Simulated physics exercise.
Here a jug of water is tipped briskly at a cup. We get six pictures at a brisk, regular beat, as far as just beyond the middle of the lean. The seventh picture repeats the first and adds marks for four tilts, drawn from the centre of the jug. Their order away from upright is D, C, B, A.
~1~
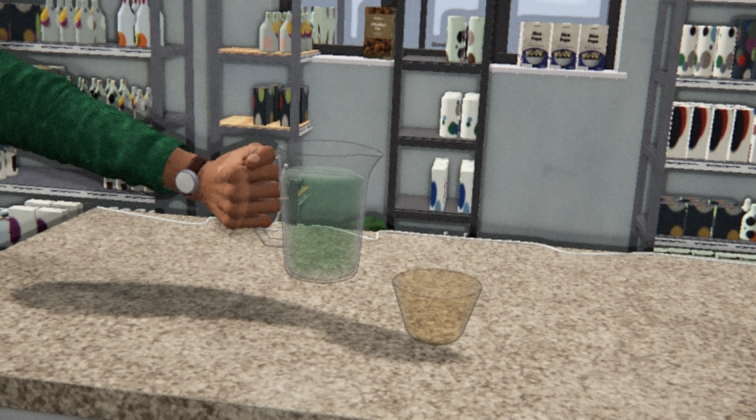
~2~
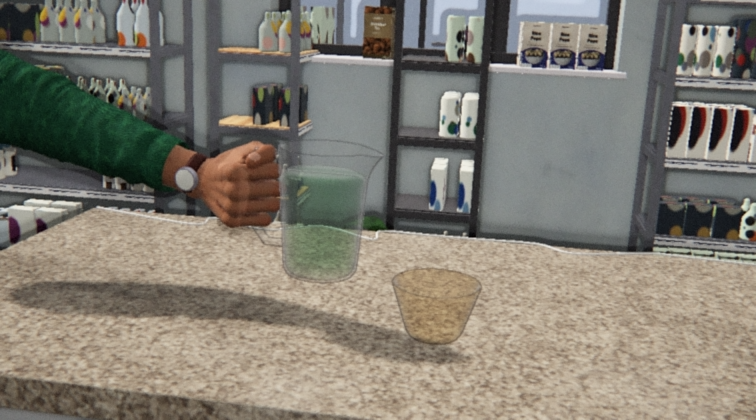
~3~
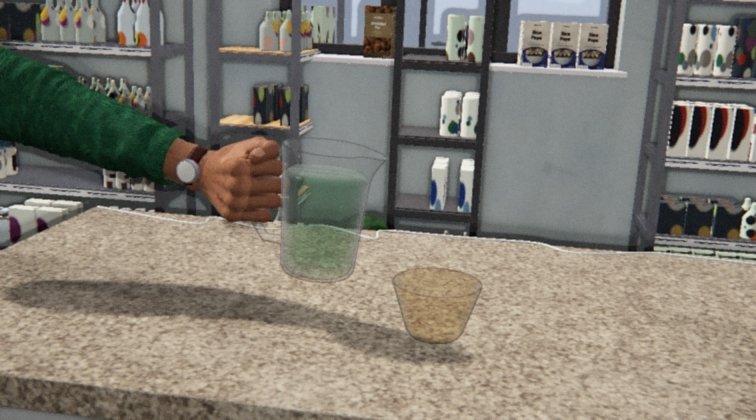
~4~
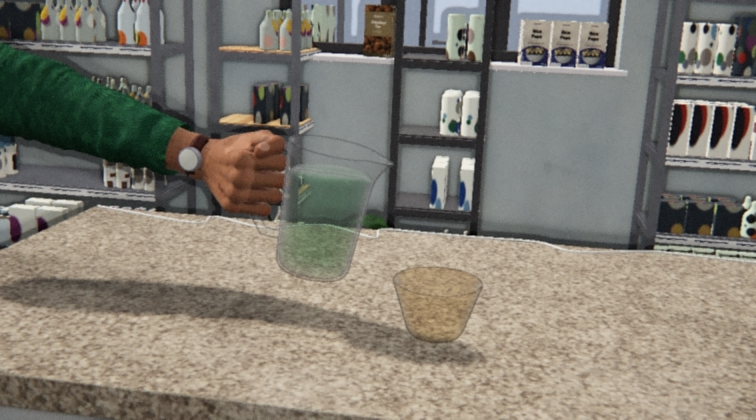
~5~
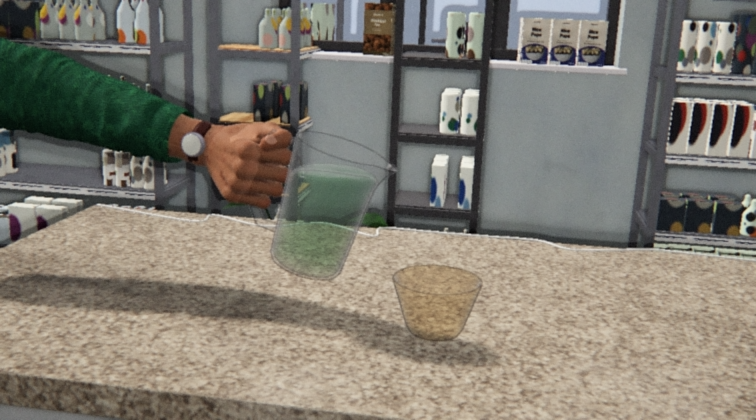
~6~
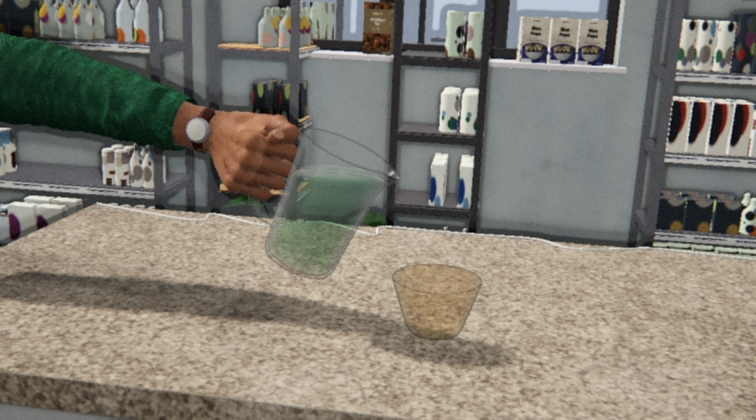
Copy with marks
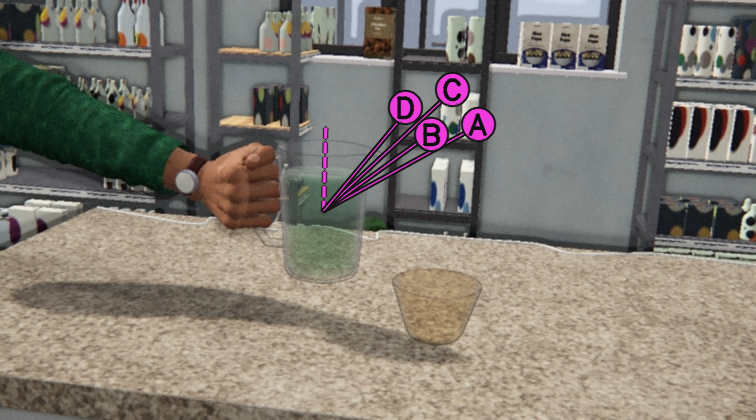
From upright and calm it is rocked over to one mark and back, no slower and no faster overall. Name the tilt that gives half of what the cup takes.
A.
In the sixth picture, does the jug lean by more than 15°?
Yes, it does.
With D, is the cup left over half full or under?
Under.
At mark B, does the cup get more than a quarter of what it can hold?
Yes, it does.
In magenta, A at (464, 133); B at (416, 143); C at (441, 101); D at (397, 122).
With A, the cup ends with about 51 % of what it can hold.
With B, the cup ends with about 35 % of what it can hold.
With C, the cup ends with about 22 % of what it can hold.
With D, the cup ends with about 11 % of what it can hold.
